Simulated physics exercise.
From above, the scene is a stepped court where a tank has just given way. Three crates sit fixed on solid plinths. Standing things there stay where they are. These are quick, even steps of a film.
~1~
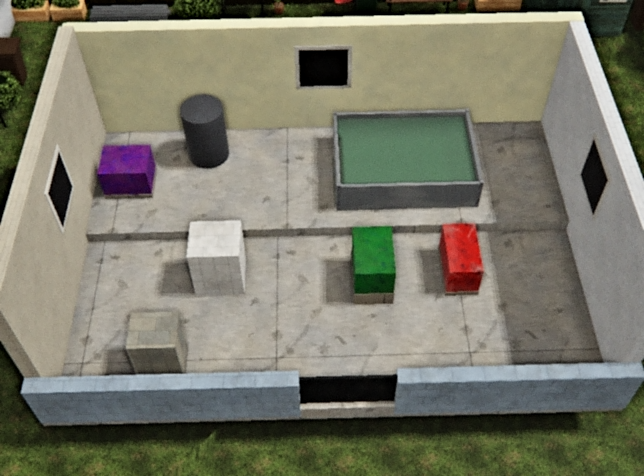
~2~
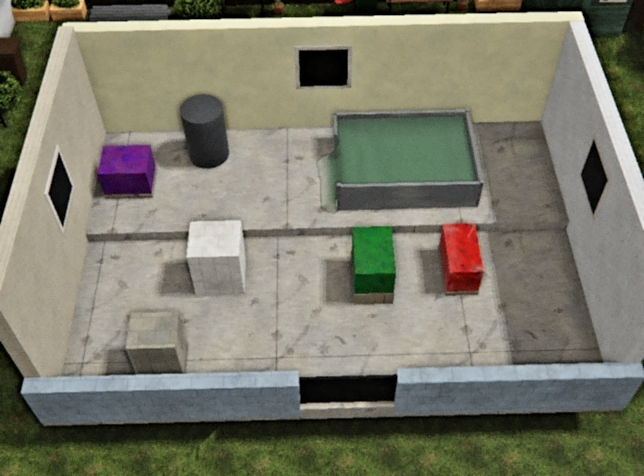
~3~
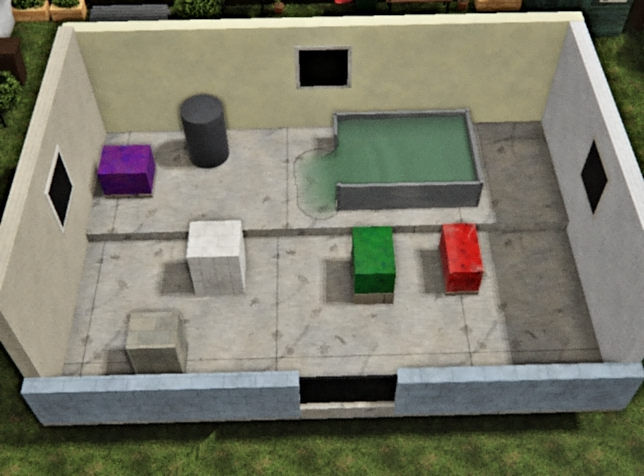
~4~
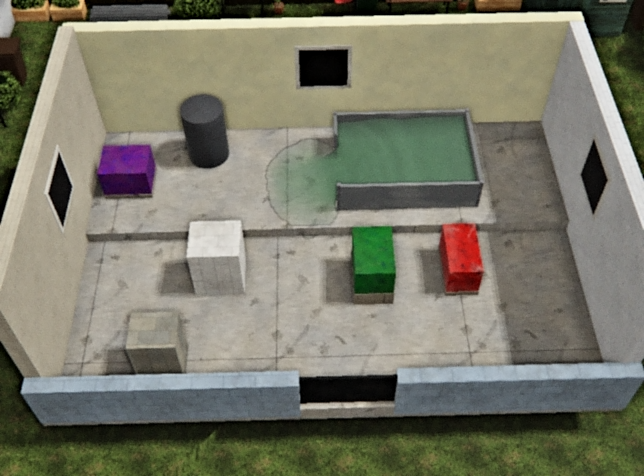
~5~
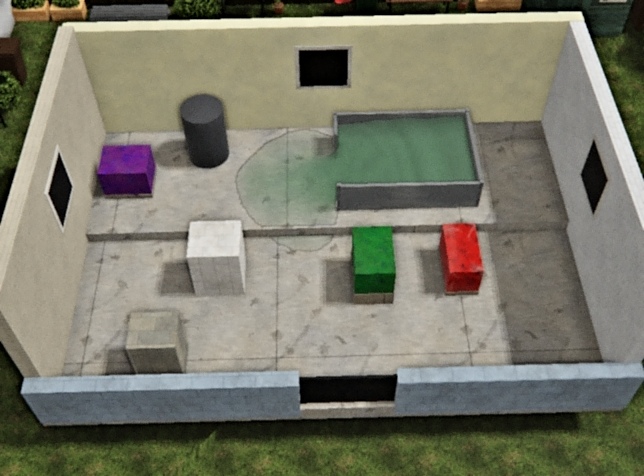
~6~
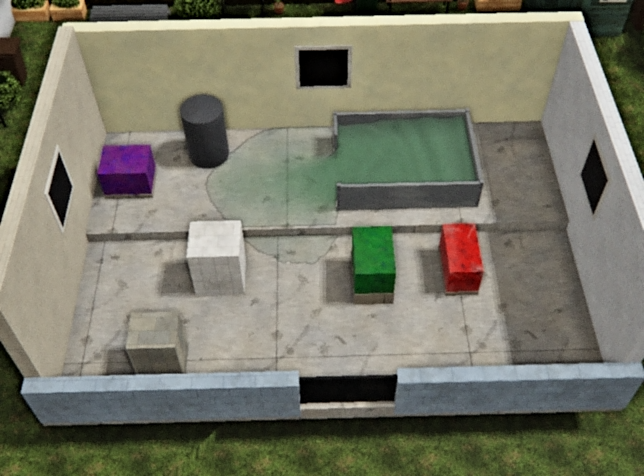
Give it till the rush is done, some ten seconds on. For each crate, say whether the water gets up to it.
Result: The red crate is protected, the green crate is protected, the purple crate is exposed.
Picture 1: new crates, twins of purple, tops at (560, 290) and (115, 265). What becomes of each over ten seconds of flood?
In turn: Is spared, is wetted.
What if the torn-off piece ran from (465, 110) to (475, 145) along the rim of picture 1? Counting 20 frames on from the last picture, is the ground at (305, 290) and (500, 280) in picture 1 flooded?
Point one: Still bare; point two: Reached by the flood.
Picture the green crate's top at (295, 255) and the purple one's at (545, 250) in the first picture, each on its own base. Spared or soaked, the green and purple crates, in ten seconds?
First green: It keeps clear; then purple: It keeps clear.
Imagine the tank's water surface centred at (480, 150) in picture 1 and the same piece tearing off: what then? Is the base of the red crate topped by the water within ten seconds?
The red crate is untouched.
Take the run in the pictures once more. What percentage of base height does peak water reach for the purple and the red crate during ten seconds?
Roughly 230 and 40 per cent respectively.
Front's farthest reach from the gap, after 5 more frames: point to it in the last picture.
Around (101, 215).
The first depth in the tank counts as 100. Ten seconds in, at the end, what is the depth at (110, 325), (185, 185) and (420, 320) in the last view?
Going place by place: 25 %, 10 % and 6 %.
A moment on, water covers 20 % of the floor; the red crate not reached, the green crate not reached, the purple crate water round its plinth.
Next, water covers 35 % of the floor; the red crate not reached, the green crate not reached, the purple crate water round its plinth.
Then, water covers 45 % of the floor; the red crate not reached, the green crate not reached, the purple crate water round its plinth.
Later, water covers 60 % of the floor; the red crate not reached, the green crate not reached, the purple crate water round its plinth.
In the end, water covers 85 % of the floor; the red crate stayed above the water, the green crate stayed above the water, the purple crate was topped.
